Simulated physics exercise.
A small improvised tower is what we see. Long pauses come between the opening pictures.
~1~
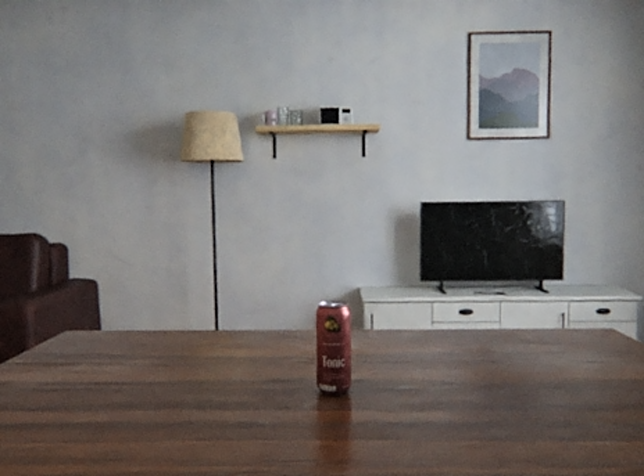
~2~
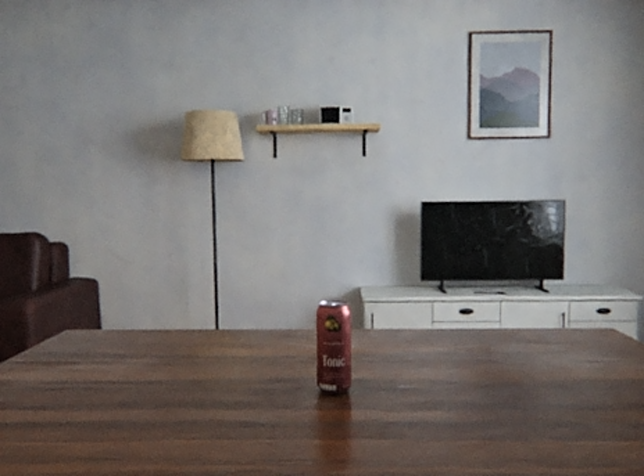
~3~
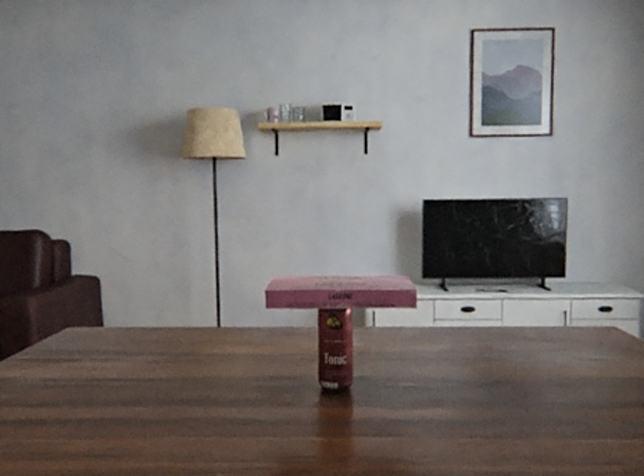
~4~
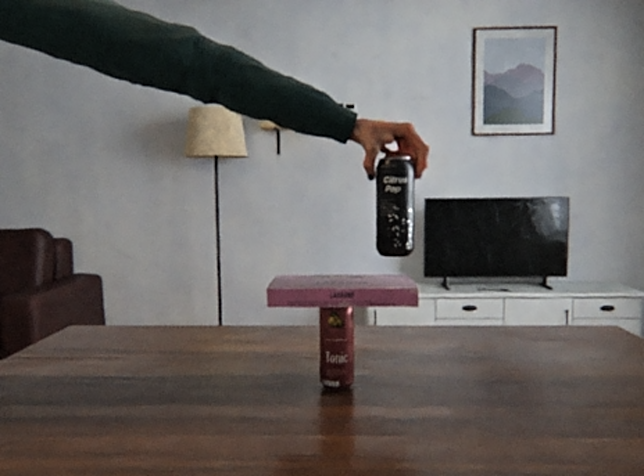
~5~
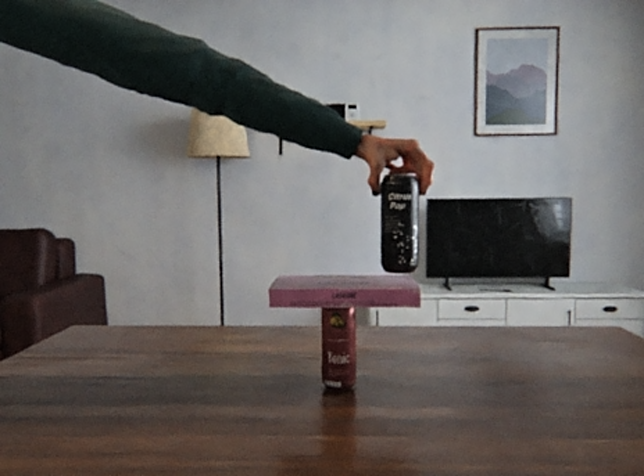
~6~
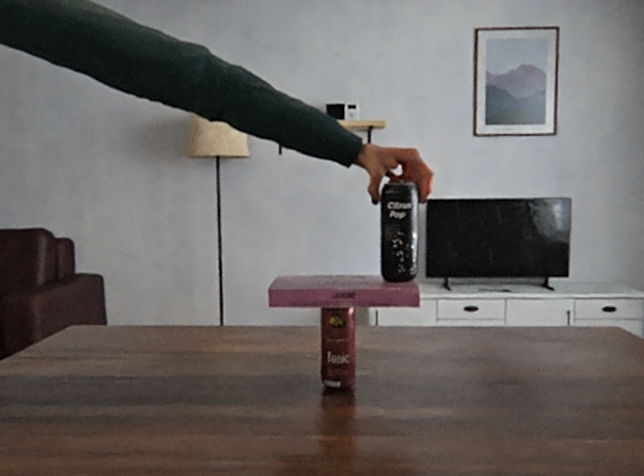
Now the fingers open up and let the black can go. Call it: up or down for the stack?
Down - it falls.
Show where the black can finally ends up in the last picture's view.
End spot: Near (461, 368).
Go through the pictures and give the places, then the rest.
In the first picture, the last thing is not in view yet; red can (334, 348).
In the second picture, the last thing is not in view yet; red can (334, 347).
In the third picture, the last thing is not in view yet; red can (335, 345).
In the fourth picture, coming down; black can (395, 207); red can (337, 344).
In the fifth picture, coming down; black can (400, 224); red can (339, 344).
In the sixth picture, in place under the hand; black can (399, 232); red can (338, 344).
Then, 0.40 s on from there, black can now fallen; pink packet turned 37° from how it was put.
Then, 0.50 s on from there, pink packet turned 67° from how it was put.
Then, 0.70 s on from there, pink packet now fallen.
Then, 0.90 s on from there, things are still on the move.
In the end, fallen, black can and pink packet; red can unmoved. At the end, from the last picture's camera, black can near (460, 368). The stack loses its balance.
